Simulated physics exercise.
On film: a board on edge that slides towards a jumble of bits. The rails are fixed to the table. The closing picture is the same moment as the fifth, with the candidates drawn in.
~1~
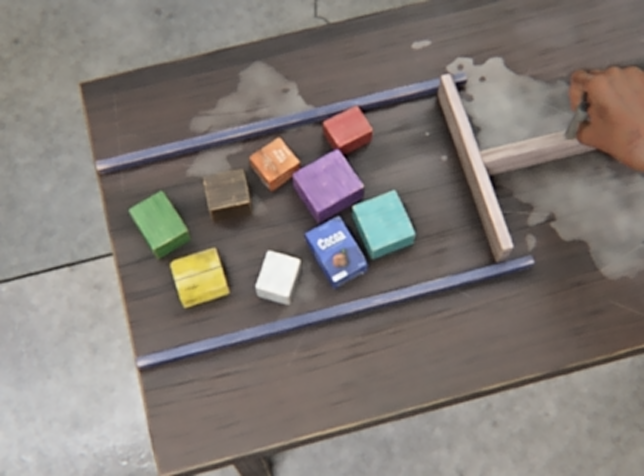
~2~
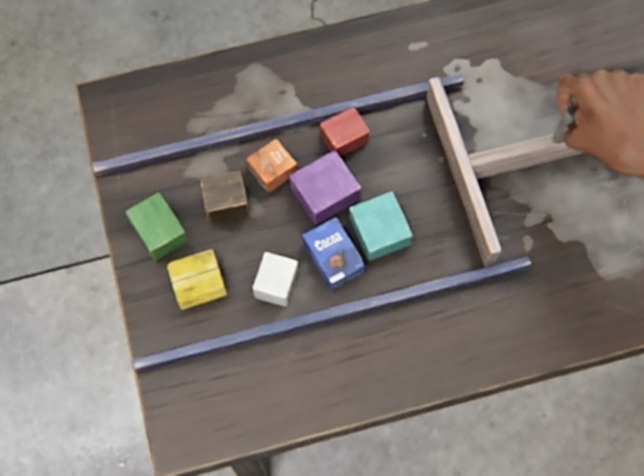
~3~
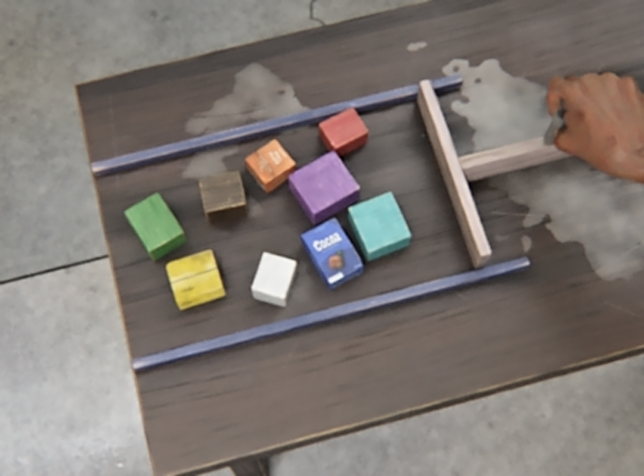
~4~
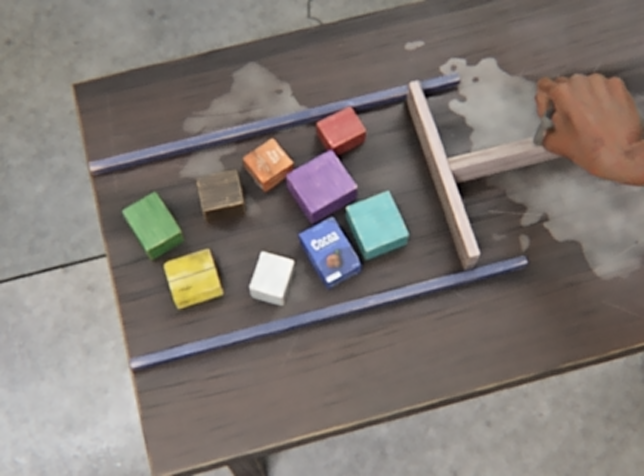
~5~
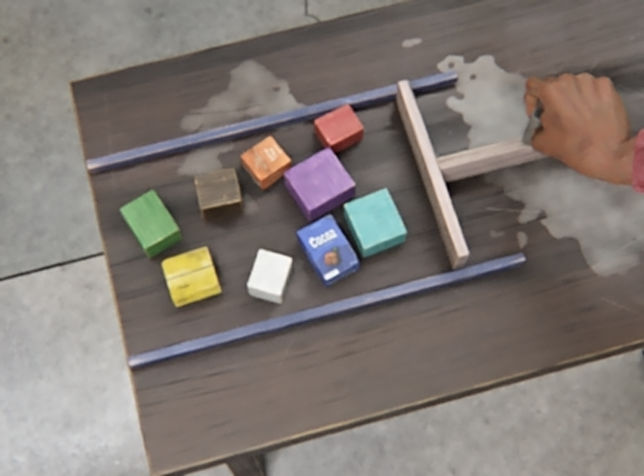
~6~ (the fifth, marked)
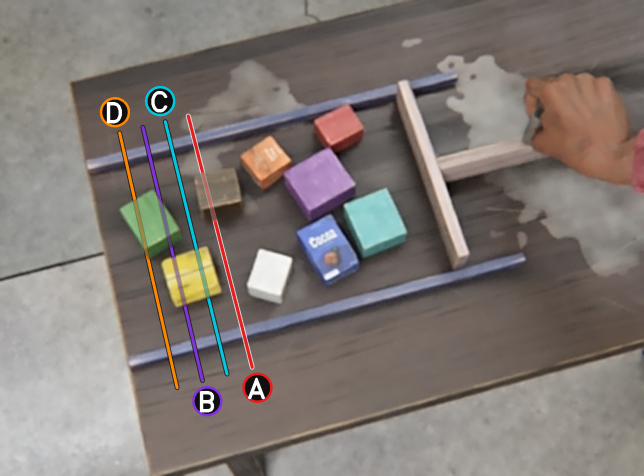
A hand slides a wooden board slowly left between two rails toward scattered colourful blocks.
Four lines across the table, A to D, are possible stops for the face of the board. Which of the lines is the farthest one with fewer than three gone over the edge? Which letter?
At A, and not beyond.
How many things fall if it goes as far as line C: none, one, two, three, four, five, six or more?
By then, three.
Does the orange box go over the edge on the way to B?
No.
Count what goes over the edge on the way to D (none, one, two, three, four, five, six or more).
In all, six or more.
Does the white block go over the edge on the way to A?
No.
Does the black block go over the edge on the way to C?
By then, no.
On the marked copy, A at (219, 236); B at (171, 248); C at (195, 242); D at (147, 254).
With A. Early on, board (356, 184); red block (311, 135); white block (261, 280).
Further on, board (279, 204); yellow box (145, 280); green block (145, 228).
At the end, board (220, 219); yellow box over the edge; green block over the edge; two fallen.
As for the rest, B drops five; C drops three; D drops six.
